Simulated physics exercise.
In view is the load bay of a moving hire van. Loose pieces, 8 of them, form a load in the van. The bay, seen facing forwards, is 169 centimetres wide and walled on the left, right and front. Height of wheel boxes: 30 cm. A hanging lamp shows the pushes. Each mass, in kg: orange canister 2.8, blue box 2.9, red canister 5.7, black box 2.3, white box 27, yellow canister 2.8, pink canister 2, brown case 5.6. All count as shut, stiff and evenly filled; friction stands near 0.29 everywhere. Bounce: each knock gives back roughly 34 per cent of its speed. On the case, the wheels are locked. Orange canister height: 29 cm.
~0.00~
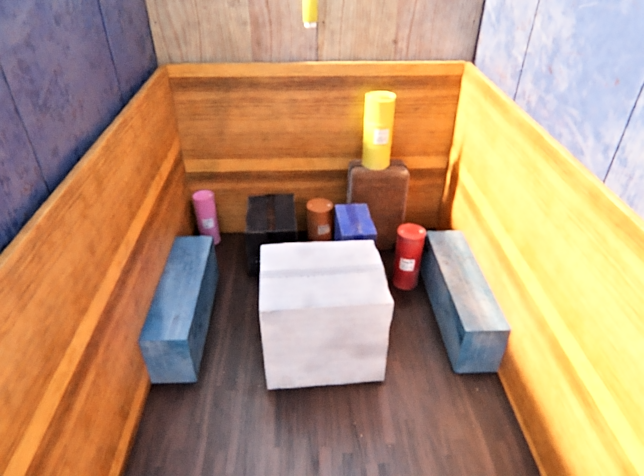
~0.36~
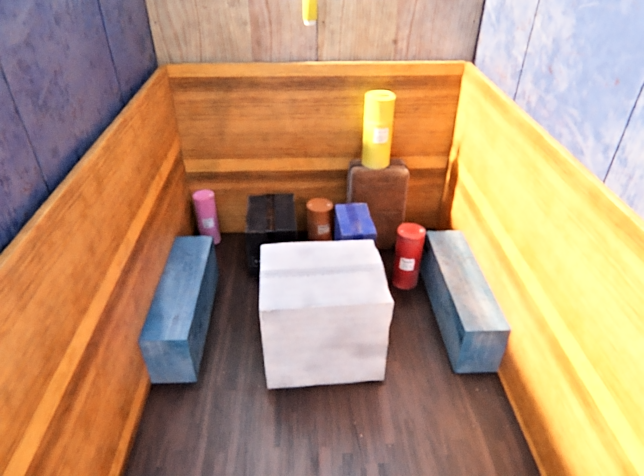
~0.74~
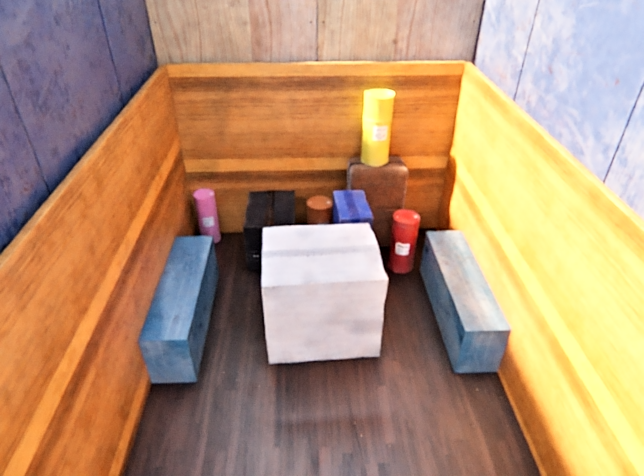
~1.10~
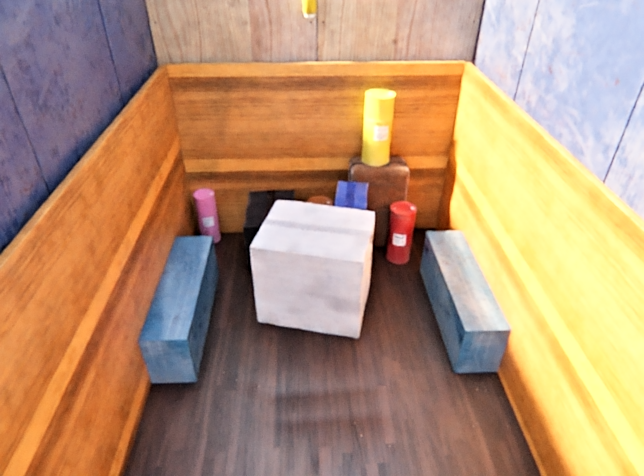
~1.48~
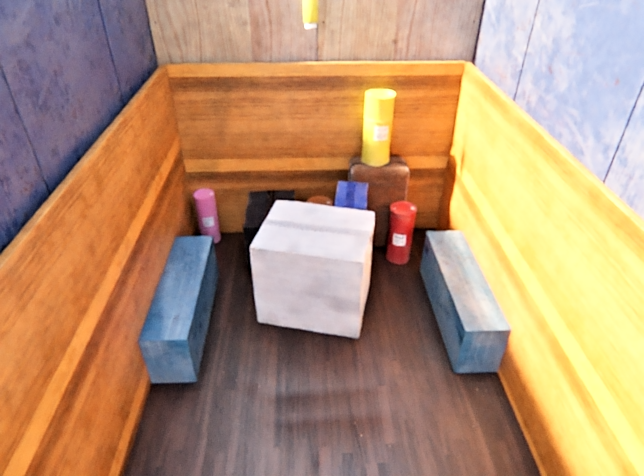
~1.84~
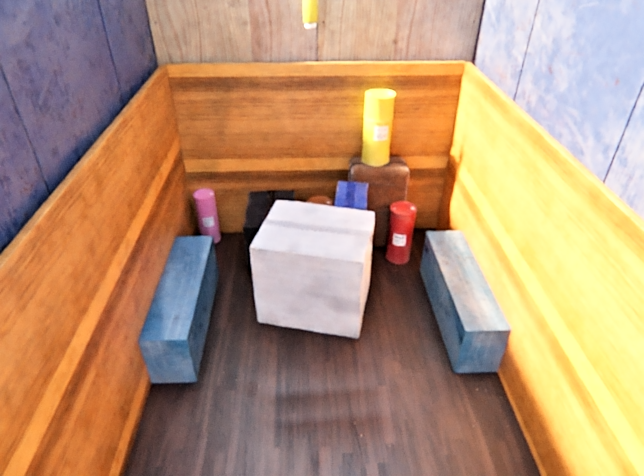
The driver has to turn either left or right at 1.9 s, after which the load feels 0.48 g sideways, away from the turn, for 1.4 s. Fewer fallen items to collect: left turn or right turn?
Hang a left.
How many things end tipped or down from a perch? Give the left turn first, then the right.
Count for left: 0; count for right: 1.
Turning left. At 2.44 s, push 0.48 g right; blue box moved 28 cm near (368, 231); orange canister moved 11 cm near (336, 220); white box moved 36 cm.
After 2.74 s, push 0.48 g right; blue box moved 44 cm near (409, 231); orange canister moved 38 cm near (376, 220); white box moved 46 cm.
After 2.84 s, push 0.48 g right; blue box moved 44 cm near (409, 231); orange canister moved 39 cm near (376, 220); black box moved 47 cm.
In the end (3.9 s), not toppled but over 15 cm from the start, orange canister, blue box, red canister, black box, white box, yellow canister, pink canister and brown case. At the end, from the last picture's camera, orange canister near (377, 220), blue box near (409, 231).
Turning right instead, yellow canister tipped over or down from a perch, 1 of 8 in all.
